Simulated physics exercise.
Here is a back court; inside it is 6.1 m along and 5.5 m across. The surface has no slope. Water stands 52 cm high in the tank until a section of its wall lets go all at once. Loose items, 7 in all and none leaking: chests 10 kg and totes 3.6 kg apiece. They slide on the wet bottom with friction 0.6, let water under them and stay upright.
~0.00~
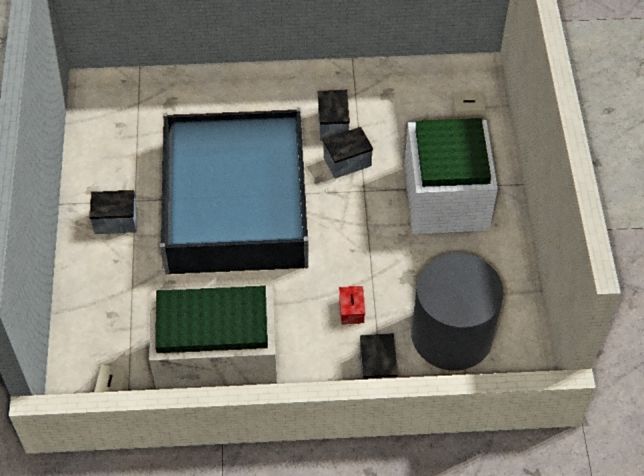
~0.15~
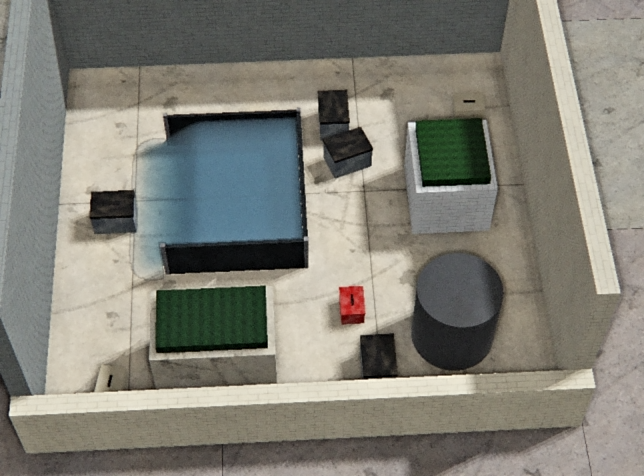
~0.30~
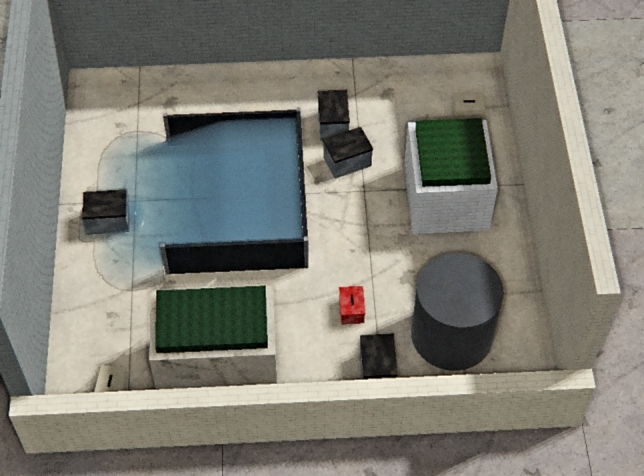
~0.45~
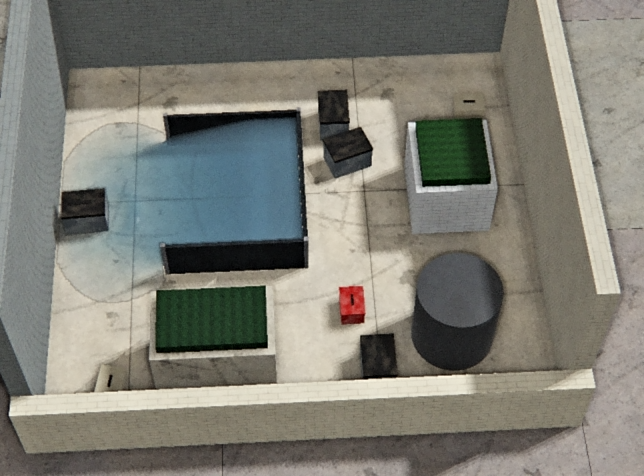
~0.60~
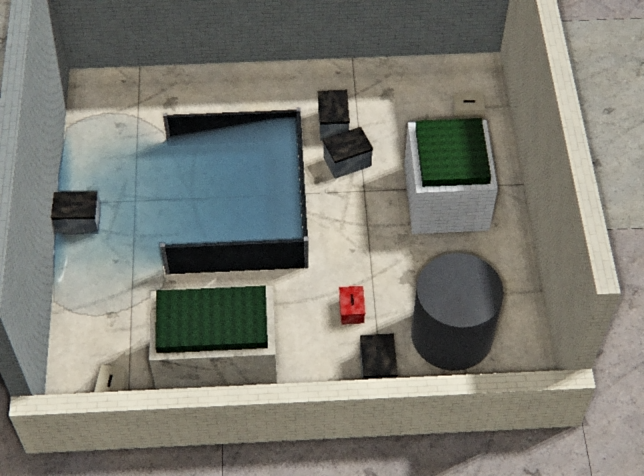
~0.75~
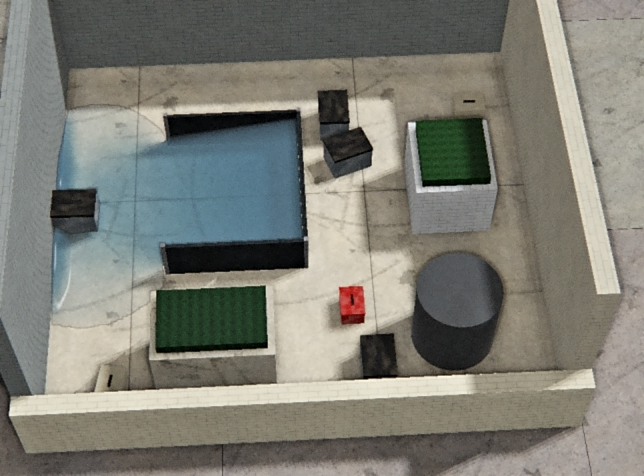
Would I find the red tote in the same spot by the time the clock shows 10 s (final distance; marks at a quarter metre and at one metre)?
The red tote gets carried off.
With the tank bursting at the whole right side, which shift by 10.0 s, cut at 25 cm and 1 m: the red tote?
Then the red tote slides a little.
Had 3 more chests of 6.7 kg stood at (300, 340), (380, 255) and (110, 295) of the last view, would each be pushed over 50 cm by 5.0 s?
In turn: Less, short of it, more.
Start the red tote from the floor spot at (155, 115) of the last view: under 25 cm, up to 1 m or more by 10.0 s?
It gets carried off.
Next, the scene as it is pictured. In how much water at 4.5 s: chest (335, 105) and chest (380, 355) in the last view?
About 4 and 2 cm.
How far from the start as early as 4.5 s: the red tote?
About 5 cm.
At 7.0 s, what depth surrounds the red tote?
Roughly 5 cm.
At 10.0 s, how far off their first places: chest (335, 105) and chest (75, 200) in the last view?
In that order: 200 cm, 200 cm.
After 2.0 s the red tote is near (352, 300), 0.0 m from its start, aground; 1 afloat.
After 4.5 s the red tote is near (356, 299), 0.0 m from its start, aground; 2 afloat.
After 7.0 s the red tote is near (489, 245), 1.9 m from its start, afloat; 6 afloat.
After 10.0 s the red tote is near (480, 284), 1.6 m from its start, afloat; 6 afloat.
